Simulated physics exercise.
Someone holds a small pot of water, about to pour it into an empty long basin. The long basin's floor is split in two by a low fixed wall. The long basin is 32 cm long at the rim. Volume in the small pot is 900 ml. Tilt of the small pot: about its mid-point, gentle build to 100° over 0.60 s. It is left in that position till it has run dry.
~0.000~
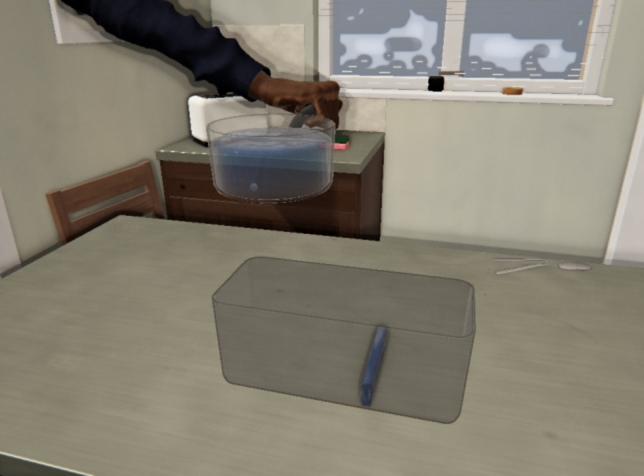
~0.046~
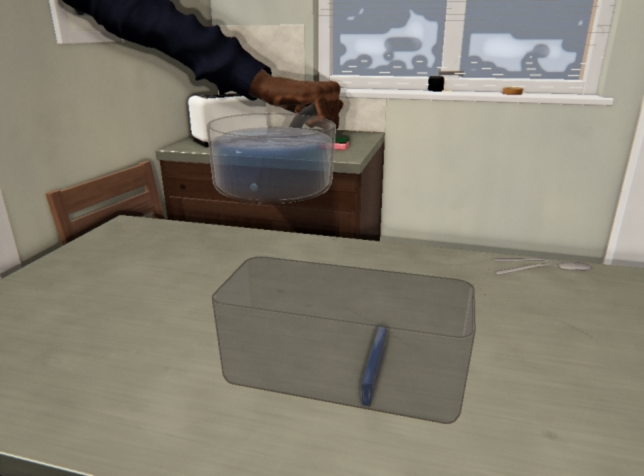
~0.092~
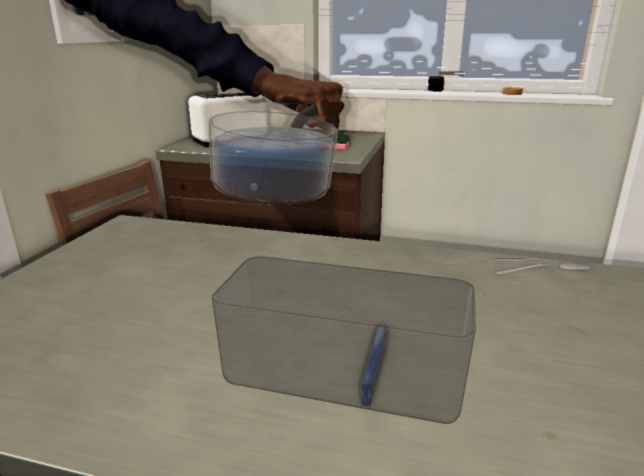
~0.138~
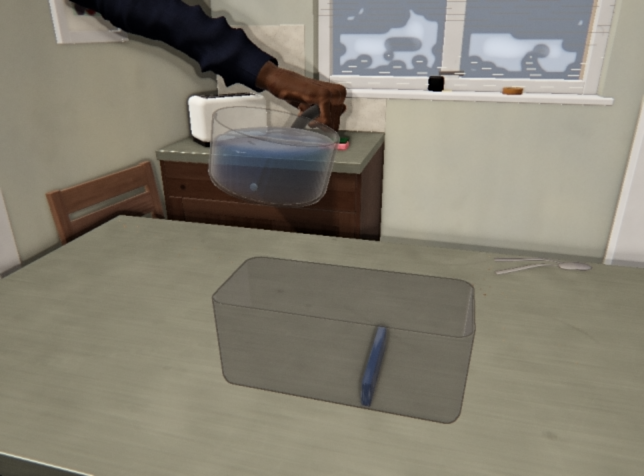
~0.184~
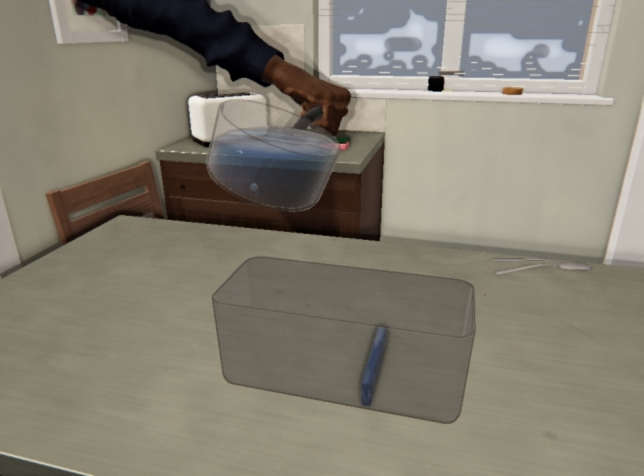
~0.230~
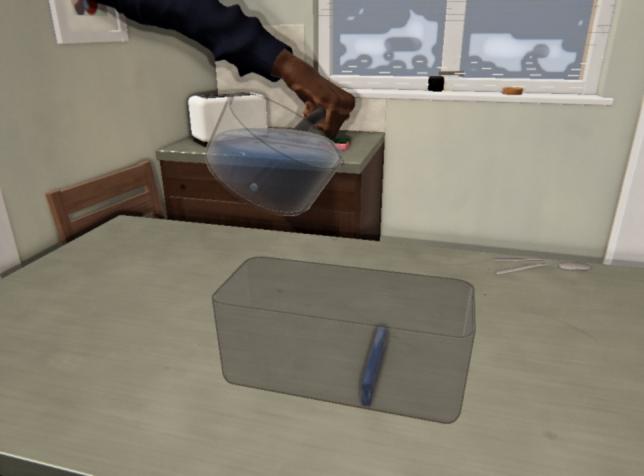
In a room with a table, a hand held a clear pot of blue water above and behind a long see-through basin, then gradually tilted the pot down to the right.
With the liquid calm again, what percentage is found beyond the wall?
Beyond the wall there is roughly 38 percent.
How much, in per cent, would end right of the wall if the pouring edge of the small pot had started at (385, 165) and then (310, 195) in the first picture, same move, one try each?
In turn about 60 and 20 per cent.
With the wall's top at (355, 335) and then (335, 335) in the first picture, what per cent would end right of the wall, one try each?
I'd say 70 percent on the first go, 90 percent on the next.
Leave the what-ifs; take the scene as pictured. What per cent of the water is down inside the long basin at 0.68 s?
About 82 %.
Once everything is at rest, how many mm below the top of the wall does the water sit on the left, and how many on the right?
Close to 16 mm left and close to 12 mm right.
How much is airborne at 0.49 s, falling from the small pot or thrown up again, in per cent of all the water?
About 52 per cent.
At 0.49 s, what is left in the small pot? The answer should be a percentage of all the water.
Near 30 in a hundred.
After 0.49 s the tilt is 92° and 30 per cent is still to pour, 3 is left of the wall and 16 right of it.
After 0.68 s the tilt is 100° and 8 per cent is still to pour, 29 is left of the wall and 53 right of it.
After 0.88 s the tilt is 100° and 1 per cent is still to pour, 48 is left of the wall and 45 right of it.
After 1.10 s the tilt is 100° and 0 per cent is still to pour, 58 is left of the wall and 39 right of it.
In the end 60 per cent lies left of the wall, 38 right of it and 2 outside.
